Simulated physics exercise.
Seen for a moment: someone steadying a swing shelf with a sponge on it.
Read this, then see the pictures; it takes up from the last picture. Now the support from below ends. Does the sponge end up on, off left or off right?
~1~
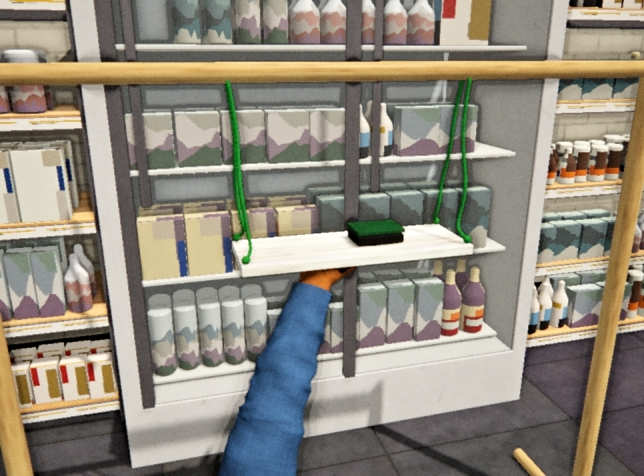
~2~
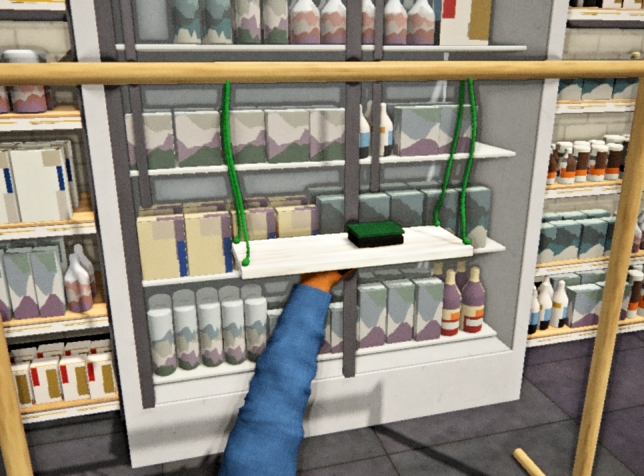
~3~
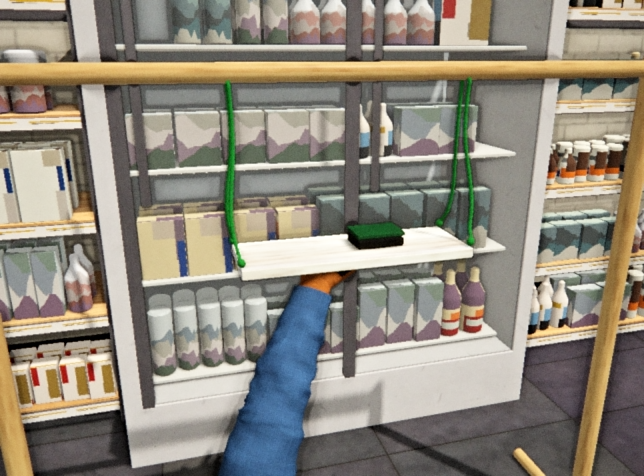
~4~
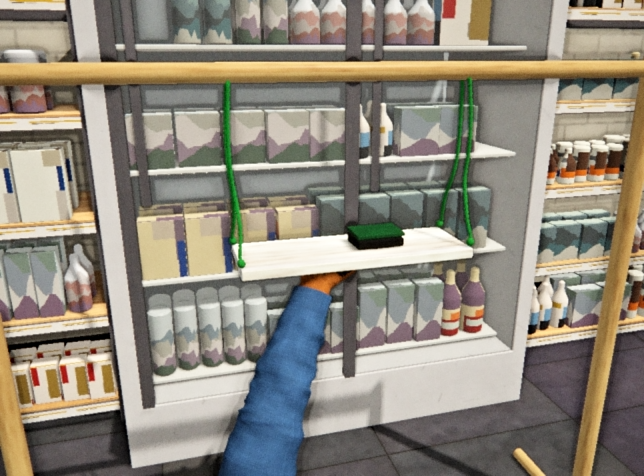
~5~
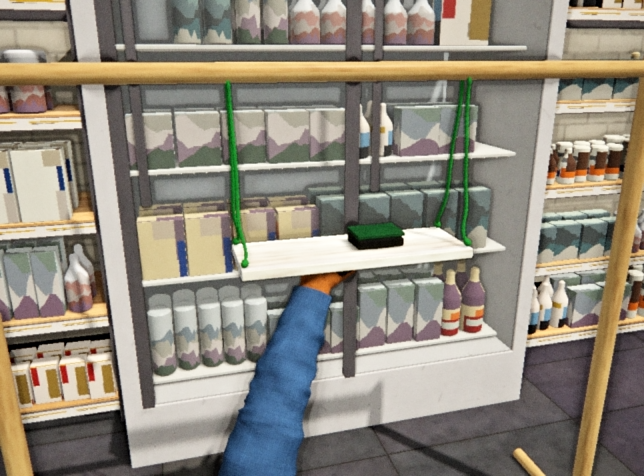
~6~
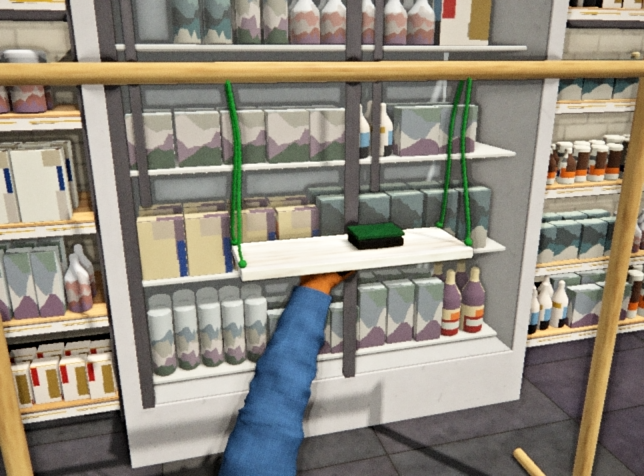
On.
Then, 0.44 s past the final frame, board level; sponge on the board near (375, 239).
When it is over, board level; sponge on the board near (375, 239). The sponge remains aboard.
